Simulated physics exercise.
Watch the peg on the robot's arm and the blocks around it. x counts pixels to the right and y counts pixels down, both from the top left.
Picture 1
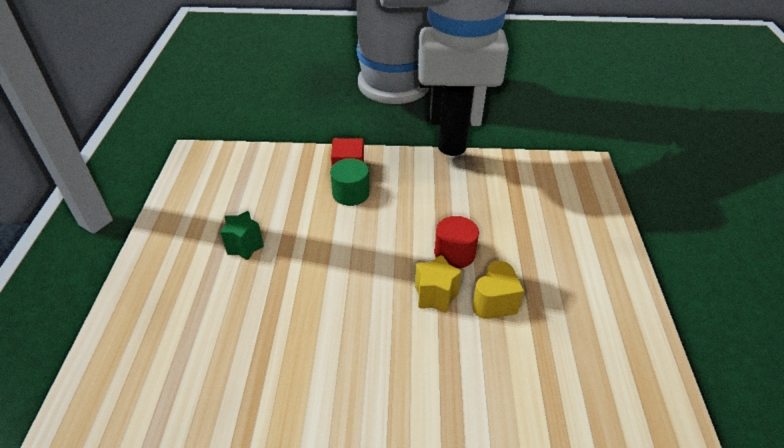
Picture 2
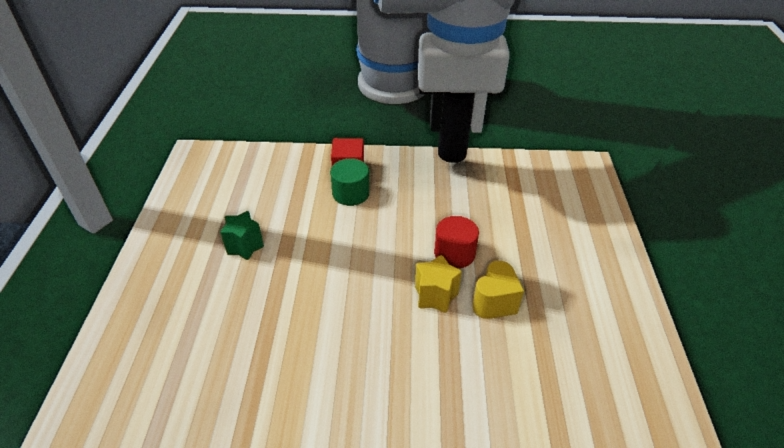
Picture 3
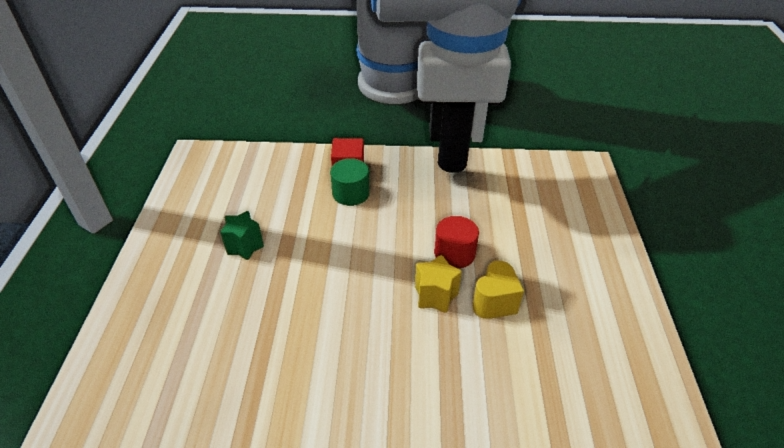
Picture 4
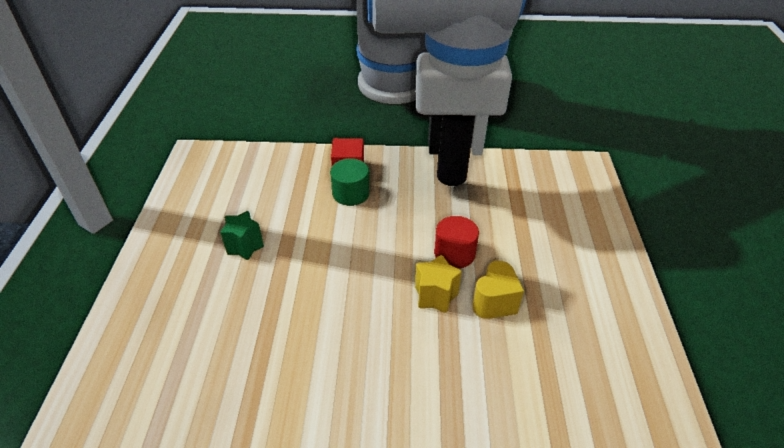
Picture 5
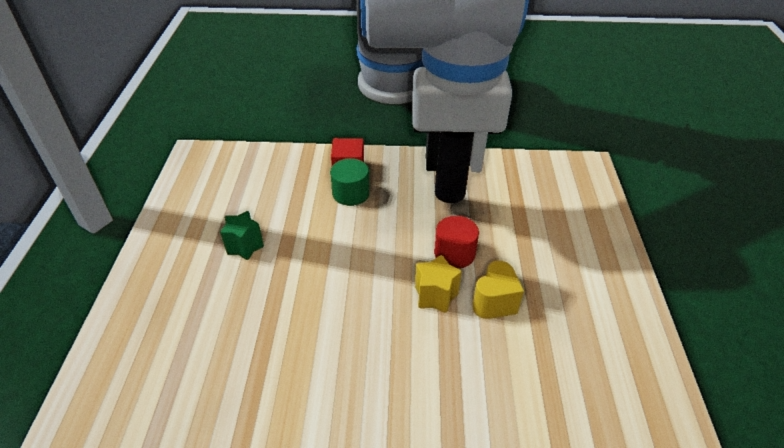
A grey robotic arm with blue bands and a black peg moves slowly forward from the far edge of a striped wooden board on a green surface, seen from above by a still camera. A red block and green cylinder sit at the back, a green star at left, and a red cylinder, yellow star and yellow heart near the centre. The peg slides closer behind the red cylinder while every block stays still.
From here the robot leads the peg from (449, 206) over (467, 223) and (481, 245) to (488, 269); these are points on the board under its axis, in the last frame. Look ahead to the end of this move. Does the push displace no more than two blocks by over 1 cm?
My answer is yes.
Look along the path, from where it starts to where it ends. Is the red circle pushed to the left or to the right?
Well, taking the path from its start to its end as straight ahead, the red circle moves to the right.
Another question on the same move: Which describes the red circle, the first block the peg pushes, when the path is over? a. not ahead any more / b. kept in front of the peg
My answer is option a.
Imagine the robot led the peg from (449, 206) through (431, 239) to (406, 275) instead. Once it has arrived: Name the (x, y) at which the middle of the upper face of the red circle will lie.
I think it will end close to (459, 244).
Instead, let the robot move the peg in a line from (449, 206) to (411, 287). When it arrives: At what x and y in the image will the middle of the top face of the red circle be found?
It sits at (463, 249).
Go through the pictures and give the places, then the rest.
The first frame shows tip of the peg (452, 148), middles of tops, yellow star (438, 272), red circle (458, 230), yellow heart block (500, 279).
The second frame shows peg (452, 154), nothing pushed.
The third frame shows peg (452, 164), nothing pushed.
The fourth frame shows peg (452, 177), nothing pushed.
The fifth frame shows peg (450, 193), yellow star (438, 272), red circle (458, 230), yellow heart block (500, 279).
What follows on the original path. One third of the way, peg (469, 211); nothing pushed yet.
Two thirds of the way, peg (483, 232); red circle (457, 239).
At the end, peg (491, 256); yellow star (433, 274), turned 15° anticlockwise; red circle (453, 249); yellow heart block unmoved.
